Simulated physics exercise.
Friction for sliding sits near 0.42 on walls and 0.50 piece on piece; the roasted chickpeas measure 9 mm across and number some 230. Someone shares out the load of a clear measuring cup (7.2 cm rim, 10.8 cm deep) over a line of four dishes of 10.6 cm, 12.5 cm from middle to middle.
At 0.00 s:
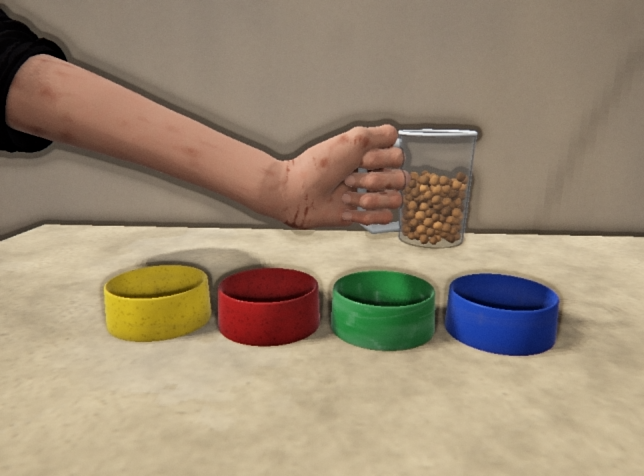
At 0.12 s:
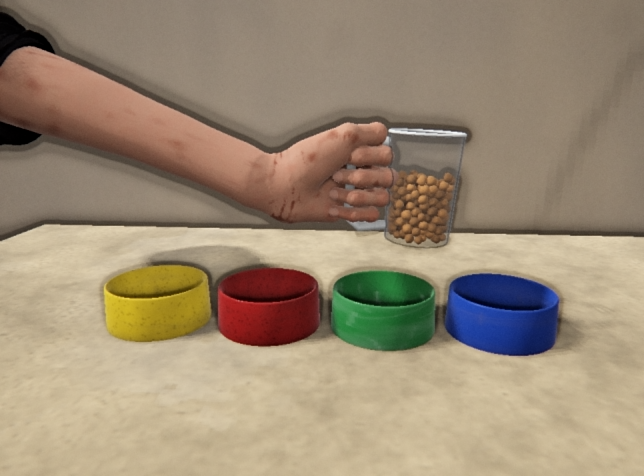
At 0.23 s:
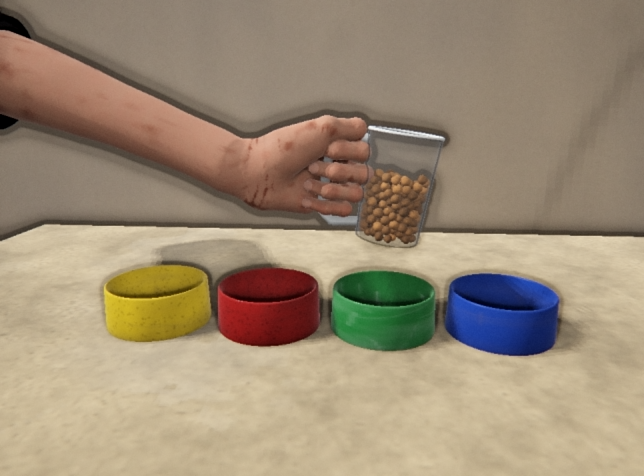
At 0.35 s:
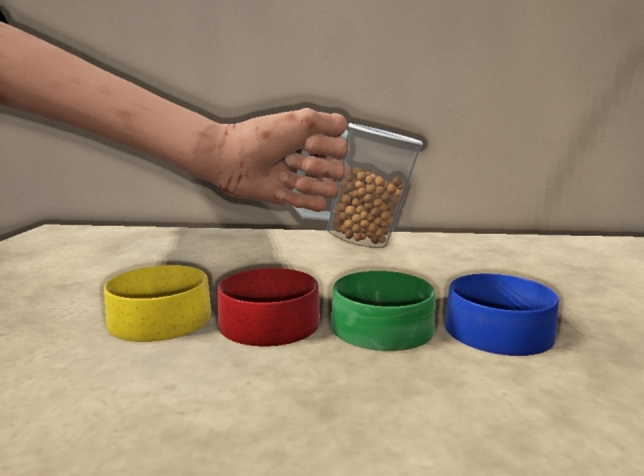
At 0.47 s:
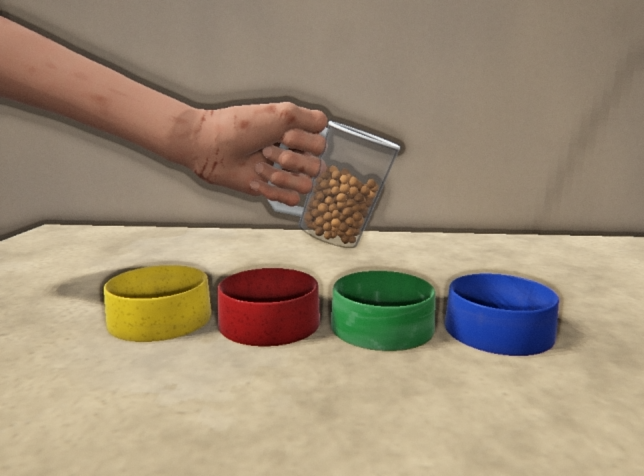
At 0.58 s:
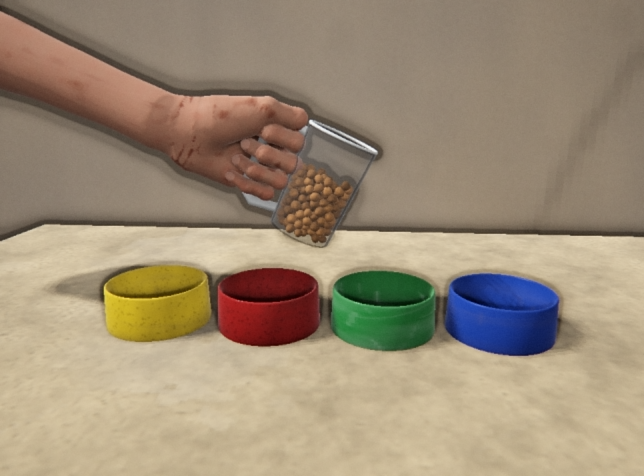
Above four colored dishes, a hand moves a clear cup of chickpeas left, tilting it rightward.
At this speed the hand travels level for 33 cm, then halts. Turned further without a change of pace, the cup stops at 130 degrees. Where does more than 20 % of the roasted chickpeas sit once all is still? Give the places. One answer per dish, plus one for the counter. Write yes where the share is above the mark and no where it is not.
Red: No, blue: No, green: No, yellow: Yes, counter: No.
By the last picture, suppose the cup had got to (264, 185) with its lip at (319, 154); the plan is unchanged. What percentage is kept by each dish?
You'd end up with red at 0, blue at 0, green at 0 and yellow at 100.
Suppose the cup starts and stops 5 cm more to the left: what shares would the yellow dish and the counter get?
Then the yellow dish would get 100 and the counter 0.
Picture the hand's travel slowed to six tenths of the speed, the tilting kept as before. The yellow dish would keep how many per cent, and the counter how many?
Yellow: 90; counter: 10.
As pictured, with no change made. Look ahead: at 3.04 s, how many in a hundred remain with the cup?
0 per cent.
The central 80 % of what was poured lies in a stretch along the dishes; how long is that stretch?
Length: Approx. 6 cm.
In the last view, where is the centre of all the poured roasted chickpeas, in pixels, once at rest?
Somewhere around (173, 304) in the final frame.
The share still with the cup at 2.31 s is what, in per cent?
Reading: Approx. 95 %.
After 1.62 s, tilt 73 degrees; cup holds 100 %.
Then, at 2.31 s, tilt 106 degrees; cup holds 95 %, yellow 5 %.
After 3.04 s, tilt 130 degrees; cup holds 0 %, yellow 95 %.
In the end, at 3.5 s, red 0 %, blue 0 %, green 0 %, yellow 95 %, counter 5 %.
